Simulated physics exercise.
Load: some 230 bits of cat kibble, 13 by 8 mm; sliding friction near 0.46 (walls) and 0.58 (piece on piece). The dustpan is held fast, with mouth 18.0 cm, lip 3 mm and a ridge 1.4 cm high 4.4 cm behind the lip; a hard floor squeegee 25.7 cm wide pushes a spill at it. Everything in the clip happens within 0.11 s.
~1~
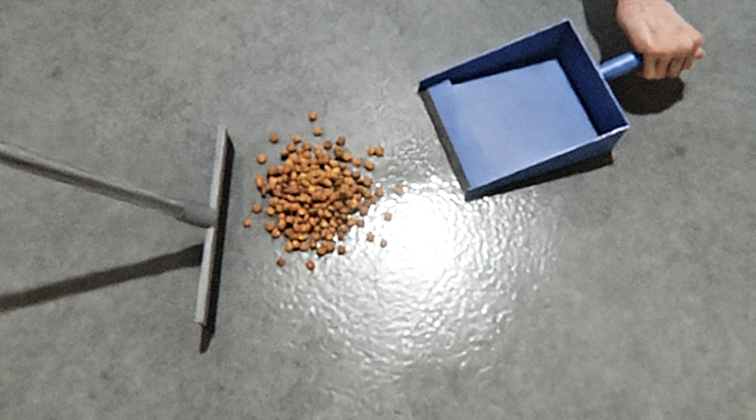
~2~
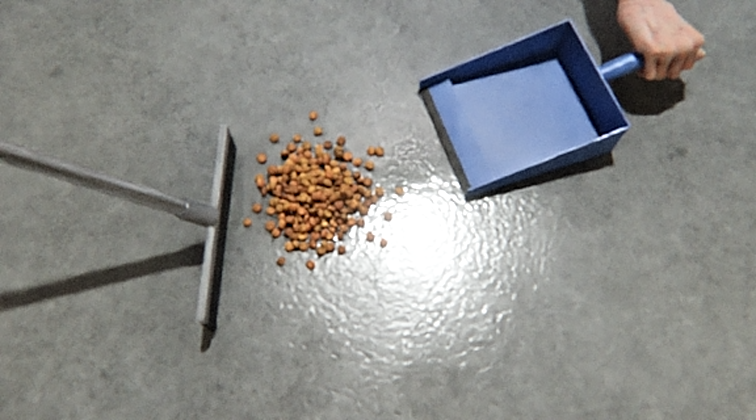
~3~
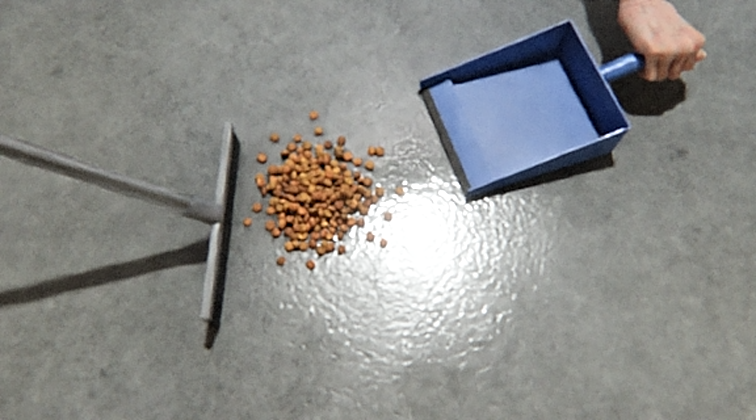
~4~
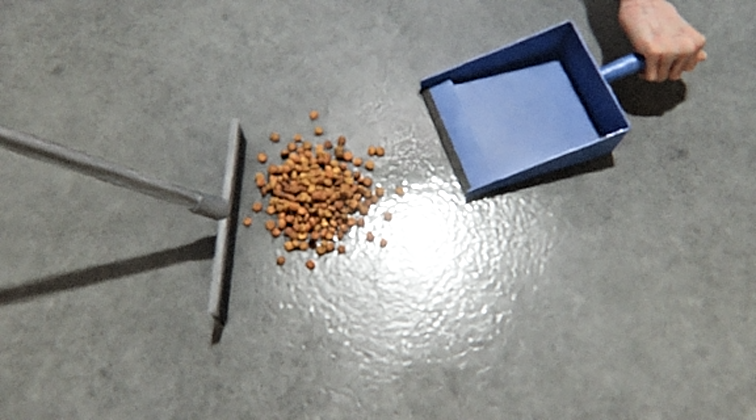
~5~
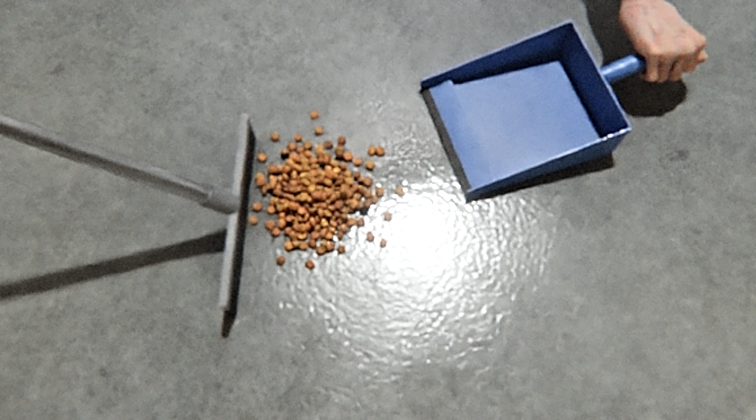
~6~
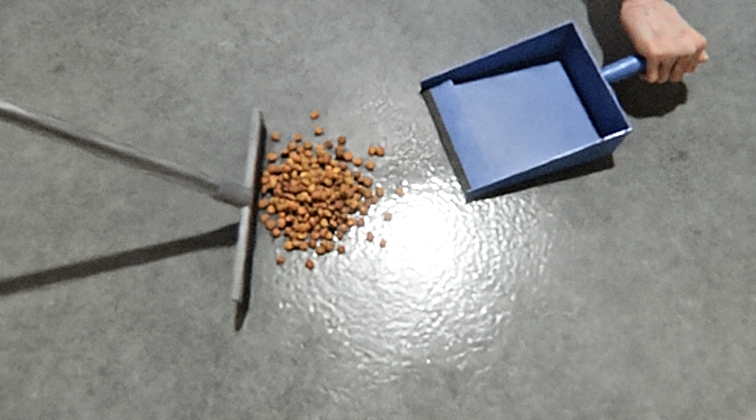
The video shows a squeegee moving slowly to the right across a gray floor until its blade meets the left edge of a pile of brown kibble, shifting a few pieces, while a hand holds a blue dustpan still.
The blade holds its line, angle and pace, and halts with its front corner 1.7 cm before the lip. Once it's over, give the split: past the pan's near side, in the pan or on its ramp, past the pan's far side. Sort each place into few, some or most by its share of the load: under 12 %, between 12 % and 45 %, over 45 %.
Shares: Past the pan's near side: Some; in the pan or on its ramp: Few; past the pan's far side: Few.
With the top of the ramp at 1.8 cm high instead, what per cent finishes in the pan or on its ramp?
Then around 5 percent, ramp counted.
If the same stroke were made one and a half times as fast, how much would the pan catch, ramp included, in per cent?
Some 20 %.
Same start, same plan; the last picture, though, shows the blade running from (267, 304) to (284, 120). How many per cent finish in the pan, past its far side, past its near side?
You'd see pan at 30, far at 5 and near at 40.
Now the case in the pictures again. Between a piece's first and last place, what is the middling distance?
Median shift: Approx. 16 cm.
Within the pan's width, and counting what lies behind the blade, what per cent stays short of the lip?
70 per cent.
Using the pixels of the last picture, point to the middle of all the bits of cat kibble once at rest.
After settling, the middle sits near (428, 168).
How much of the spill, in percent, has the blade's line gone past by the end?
Roughly 5 in a hundred.
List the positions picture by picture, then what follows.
In the first picture, blade from (202, 321) to (224, 133), moved 0.0 cm, 0 of the pieces shifted so far; middle of the pieces at (317, 194); pan at (525, 116).
In the second picture, blade from (203, 320) to (226, 131), moved 0.2 cm, 0 of the pieces shifted so far; middle of the pieces at (317, 194).
In the third picture, blade from (207, 316) to (230, 129), moved 0.8 cm, 0 of the pieces shifted so far; middle of the pieces at (318, 193).
In the fourth picture, blade from (214, 312) to (237, 126), moved 1.7 cm, 0 of the pieces shifted so far; middle of the pieces at (318, 193).
In the fifth picture, blade from (225, 306) to (246, 121), moved 3.1 cm, 1 of the pieces shifted so far; middle of the pieces at (318, 193).
In the sixth picture, blade from (238, 298) to (258, 115), moved 4.8 cm, 5 of the pieces shifted so far; middle of the pieces at (318, 193); pan at (527, 118).
Then, 0.16 s after the last picture, middle of the blade 16 cm from the lip; 0 % over the lip, far side 0 %, near side 10 %.
Then, 0.26 s after the last picture, middle of the blade 9 cm from the lip; 0 % over the lip, far side 0 %, near side 20 %.
Then, 0.50 s after the last picture, middle of the blade 6 cm from the lip; 5 % over the lip, far side 5 %, near side 25 %.
In the end, near side 25 %, pan 5 %, far side 5 %, in front of the lip or behind the blade 70 %.
